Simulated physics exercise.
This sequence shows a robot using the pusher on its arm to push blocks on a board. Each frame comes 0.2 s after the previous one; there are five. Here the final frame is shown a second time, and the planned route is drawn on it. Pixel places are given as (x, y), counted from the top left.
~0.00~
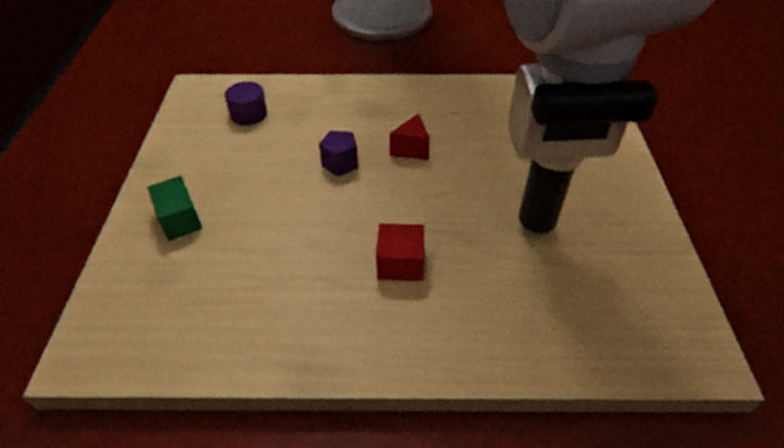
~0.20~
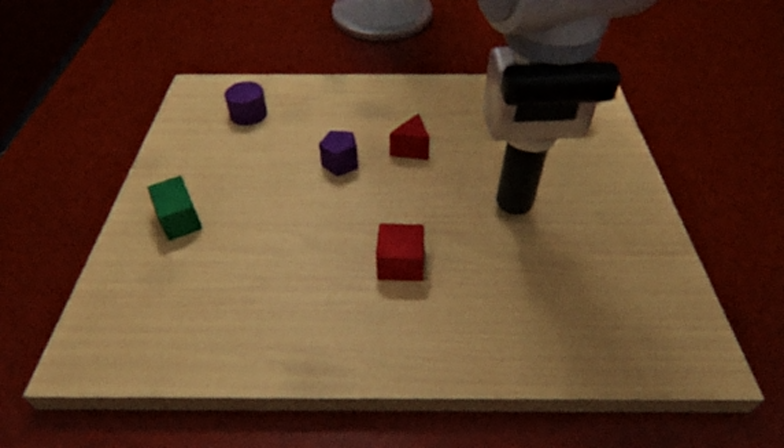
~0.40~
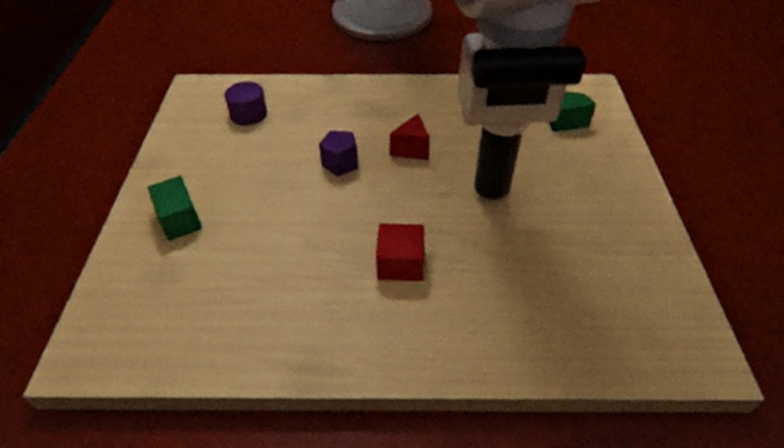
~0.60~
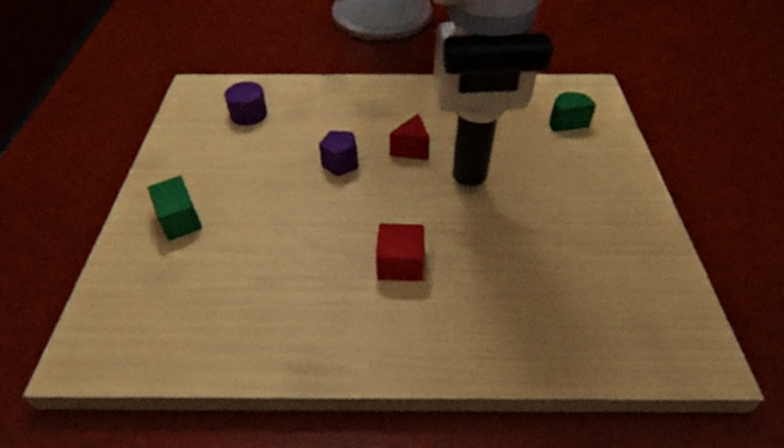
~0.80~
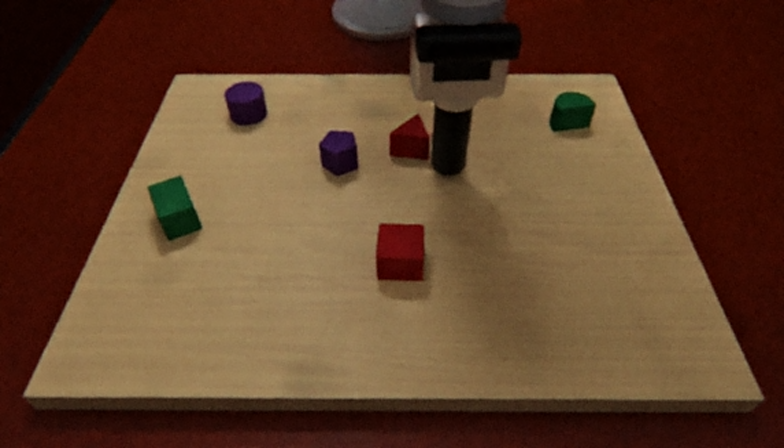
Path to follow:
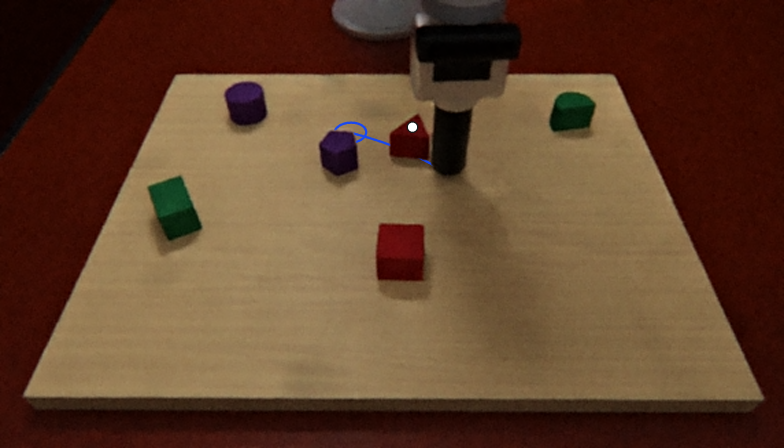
A robot arm with a black pusher moved steadily left and toward the back of the wooden board, nearing the red triangle and uncovering a green block behind it, while all the blocks stayed still.
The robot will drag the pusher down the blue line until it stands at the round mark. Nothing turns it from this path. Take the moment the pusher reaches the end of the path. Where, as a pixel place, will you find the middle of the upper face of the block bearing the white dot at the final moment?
At (364, 94).
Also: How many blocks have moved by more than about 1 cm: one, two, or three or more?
A single block is moved.
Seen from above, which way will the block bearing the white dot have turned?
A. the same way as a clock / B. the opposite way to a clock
Letter A.
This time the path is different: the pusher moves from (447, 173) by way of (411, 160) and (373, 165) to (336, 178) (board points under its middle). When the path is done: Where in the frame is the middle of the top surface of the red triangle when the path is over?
The answer is (386, 112).
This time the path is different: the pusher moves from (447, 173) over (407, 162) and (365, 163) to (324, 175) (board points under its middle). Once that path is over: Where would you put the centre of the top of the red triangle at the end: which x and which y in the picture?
(388, 114)
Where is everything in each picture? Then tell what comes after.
The first frame shows pusher tip at (538, 220); block tops, purple pentagon at (339, 140); red triangle at (412, 127).
The second frame shows pusher at (515, 202); blocks unchanged.
The third frame shows pusher at (492, 187); blocks unchanged.
The fourth frame shows pusher at (470, 174); blocks unchanged.
The fifth frame shows pusher at (448, 164); purple pentagon at (339, 140); red triangle at (412, 127).
Path on the board, from (447, 173) via (416, 156) and (384, 143), ending at (350, 133); the dot is on the red triangle.
The first path, step by step. One third of the way, pusher at (416, 147); red triangle at (391, 114).
Two thirds of the way, pusher at (383, 133); red triangle at (373, 99), turned 45° clockwise.
At the end, pusher at (350, 123); purple pentagon in place; red triangle at (364, 94), turned 115° clockwise.
